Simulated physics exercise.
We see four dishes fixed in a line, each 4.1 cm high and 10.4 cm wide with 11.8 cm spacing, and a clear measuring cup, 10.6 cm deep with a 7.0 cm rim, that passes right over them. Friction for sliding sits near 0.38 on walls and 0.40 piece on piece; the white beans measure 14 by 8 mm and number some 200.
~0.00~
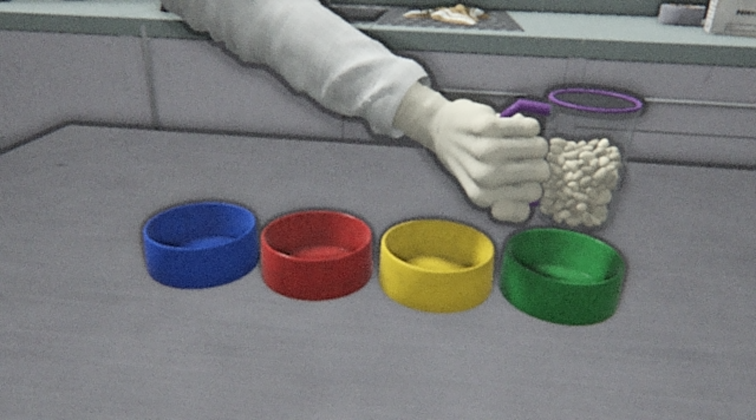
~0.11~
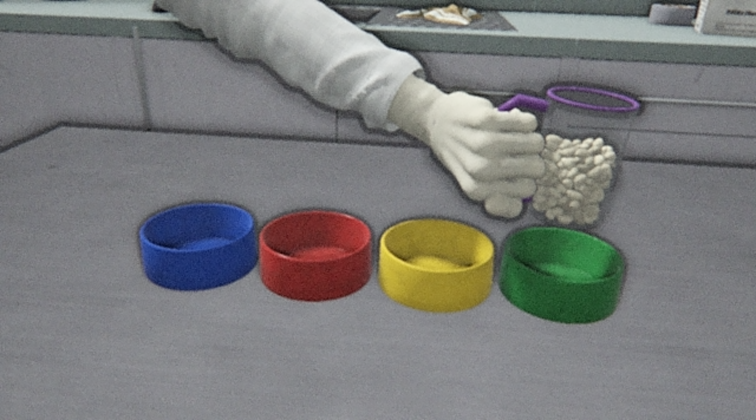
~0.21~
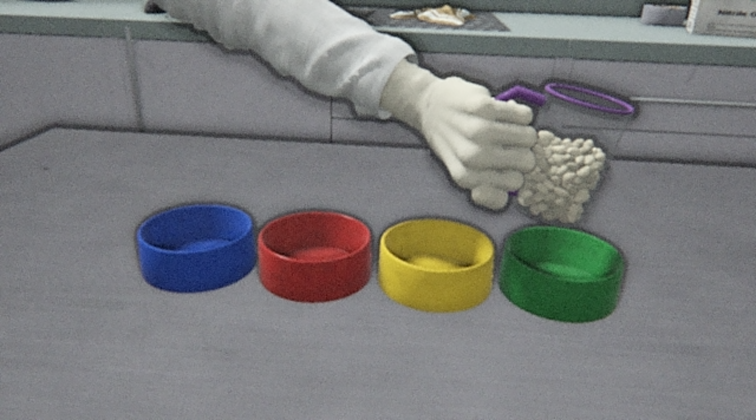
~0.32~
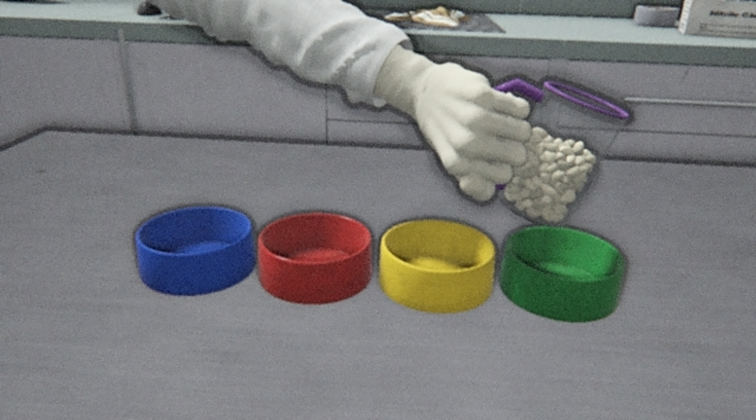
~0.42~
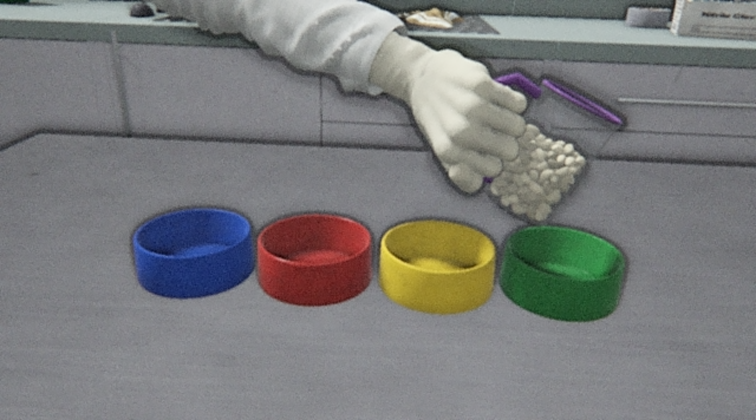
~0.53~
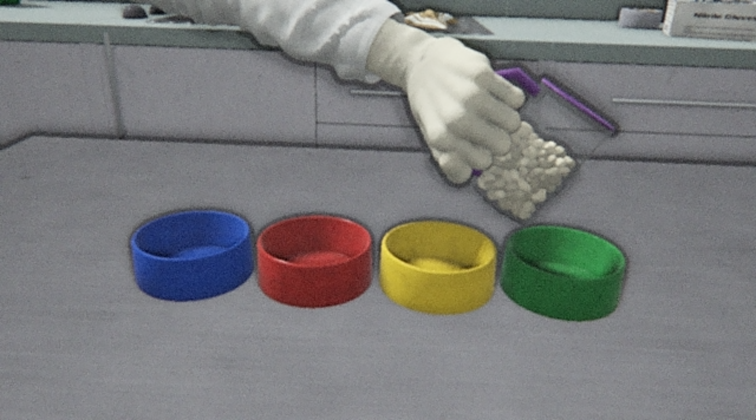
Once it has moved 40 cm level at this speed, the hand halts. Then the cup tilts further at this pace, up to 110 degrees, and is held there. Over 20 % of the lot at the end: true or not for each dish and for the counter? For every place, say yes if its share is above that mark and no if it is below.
Red dish: No, blue dish: No, green dish: No, yellow dish: Yes, counter: No.
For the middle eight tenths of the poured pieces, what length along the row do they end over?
About 7 cm.
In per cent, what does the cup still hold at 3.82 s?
0 %.
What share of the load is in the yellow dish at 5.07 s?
About 95 percent.
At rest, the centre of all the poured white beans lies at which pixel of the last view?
Near (438, 267).
After 2.50 s, tilt 110 degrees; cup holds 10 %, yellow 85 %.
After 3.82 s, tilt 110 degrees; cup holds 0 %, yellow 95 %.
Then, at 5.07 s, tilt 110 degrees; cup holds 0 %, yellow 95 %.
In the end, at 5.4 s, red 0 %, blue 0 %, green 0 %, yellow 95 %, counter 5 %.
